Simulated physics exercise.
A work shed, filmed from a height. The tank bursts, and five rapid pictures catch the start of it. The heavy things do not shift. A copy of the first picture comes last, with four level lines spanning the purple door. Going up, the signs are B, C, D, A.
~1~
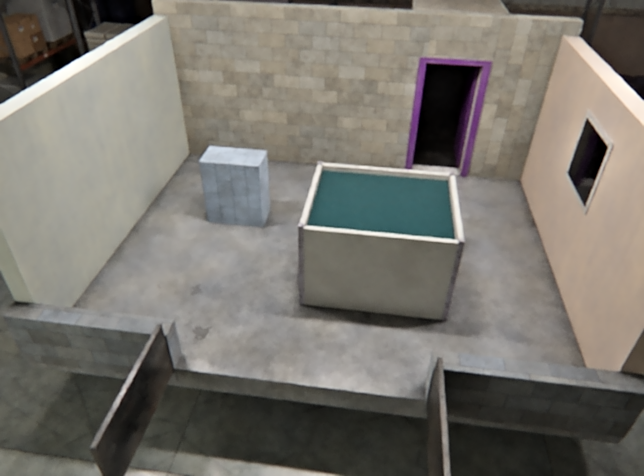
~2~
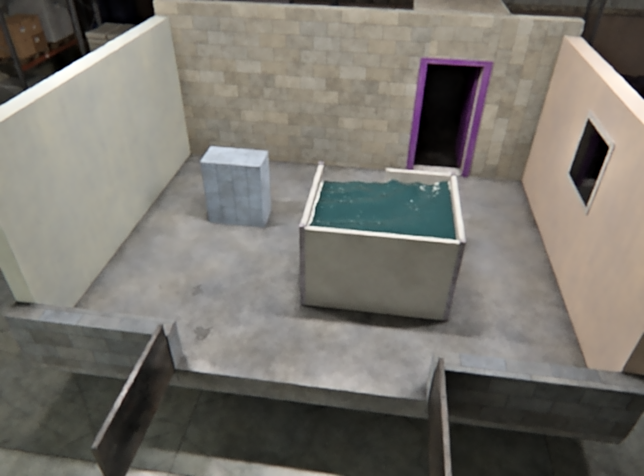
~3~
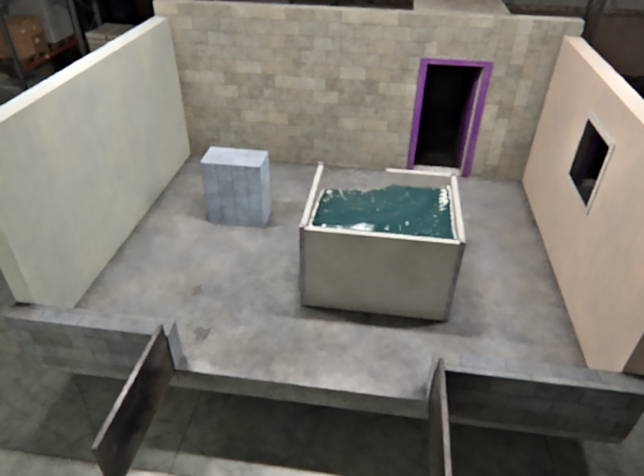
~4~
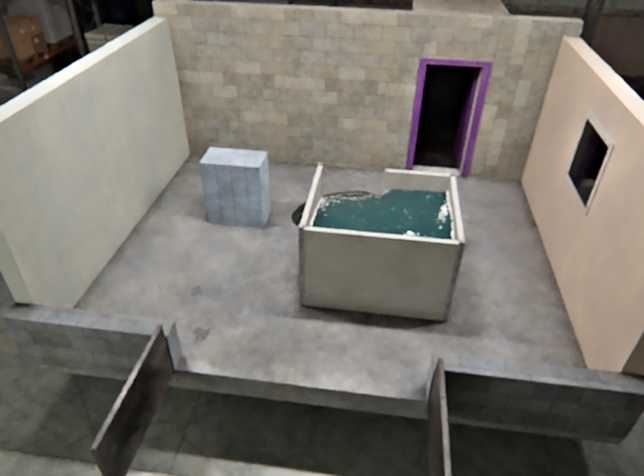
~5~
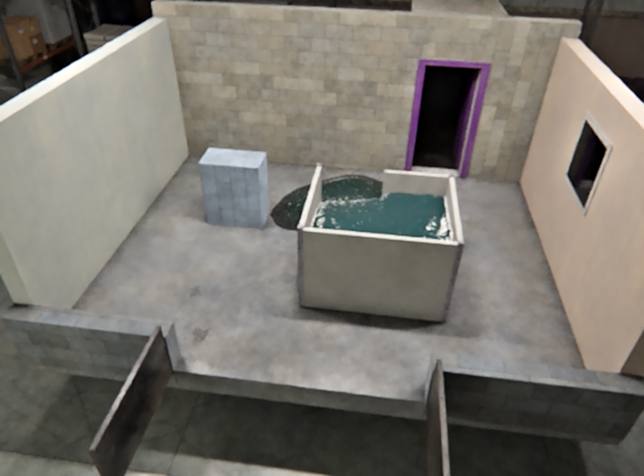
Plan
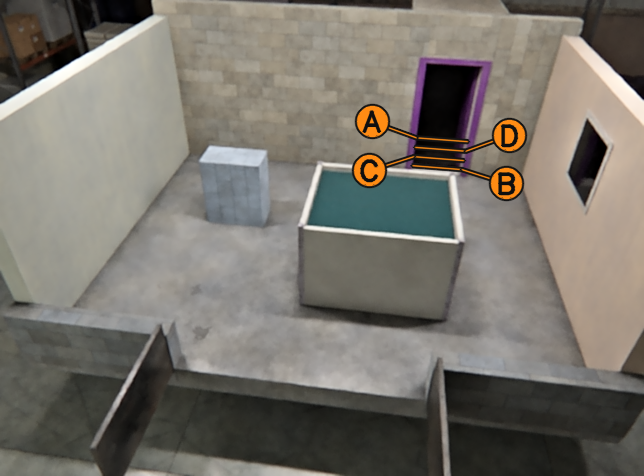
A roofless work shed with a grey floor is seen from a height by a still camera, with a stone-block back wall and pale side walls. A pale tank of dark green water sits near the middle, a blue-grey block to its left, a purple-framed doorway behind and an open gate in front. The water ripples, drops slightly in the tank, then emerges behind it and spreads leftward in a dark pool.
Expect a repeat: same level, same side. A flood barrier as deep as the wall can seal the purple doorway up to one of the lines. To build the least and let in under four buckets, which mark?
That is line C.
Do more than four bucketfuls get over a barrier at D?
No, that is safe.
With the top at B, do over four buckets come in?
Yes, it does.
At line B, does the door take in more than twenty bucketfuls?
No.
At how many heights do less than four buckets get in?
Three of them.
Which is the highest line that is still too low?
That is line B.
In orange, A at (442, 139); B at (437, 167); C at (438, 158); D at (440, 149); from the bottom up B, C, D, A.
Choosing A, nothing gets over.
Choosing B, about 7 bucketfuls get in.
Choosing C, a splash gets over, under a bucket.
Choosing D, nothing gets over.
